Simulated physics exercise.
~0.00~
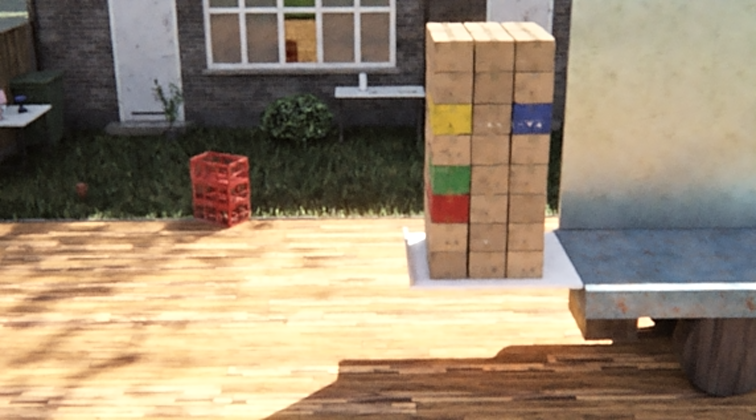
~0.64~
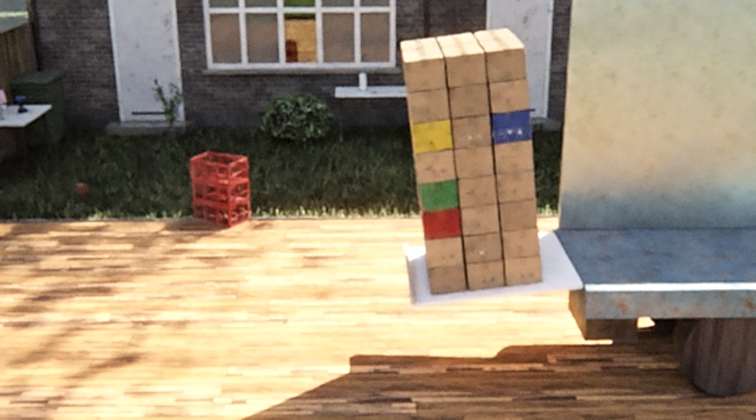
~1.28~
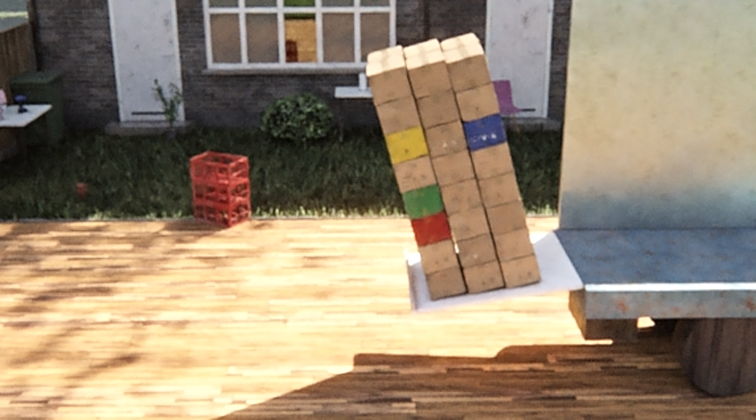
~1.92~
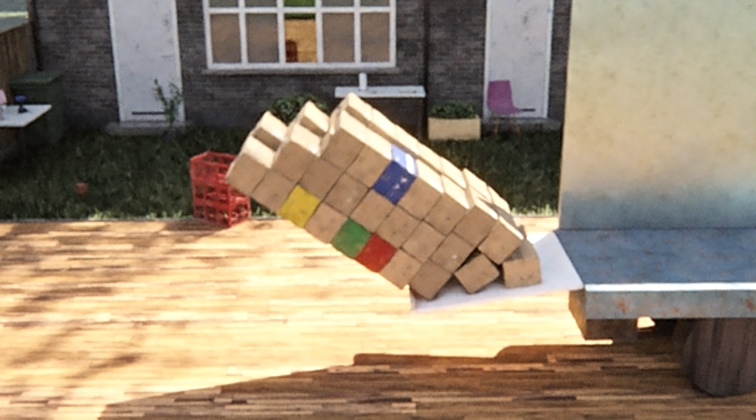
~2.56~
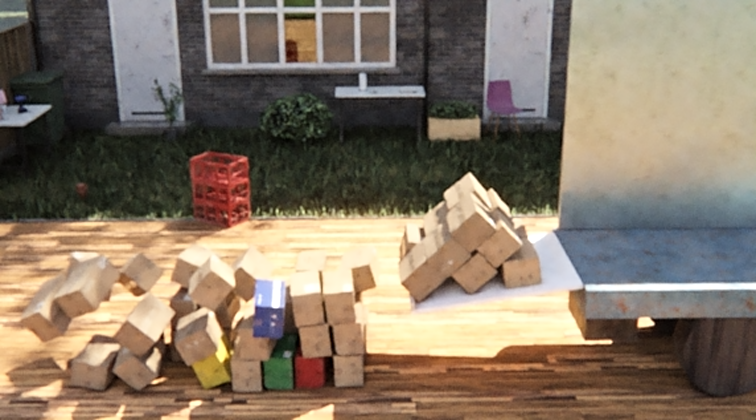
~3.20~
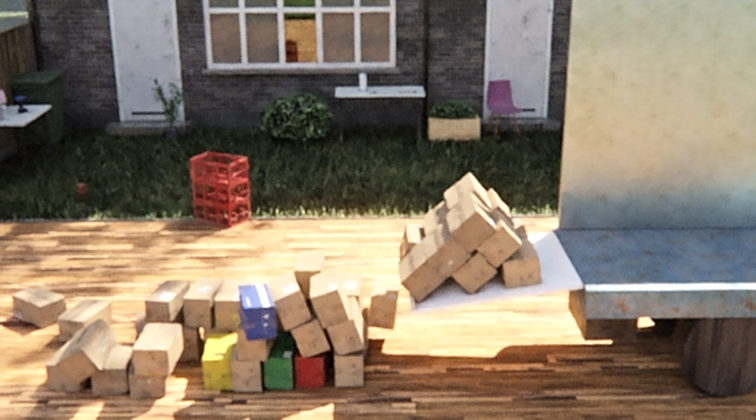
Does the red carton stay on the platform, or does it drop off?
The red carton drops off the platform as the stack topples to the left, and it ends up on the wooden floor among the other fallen cartons.
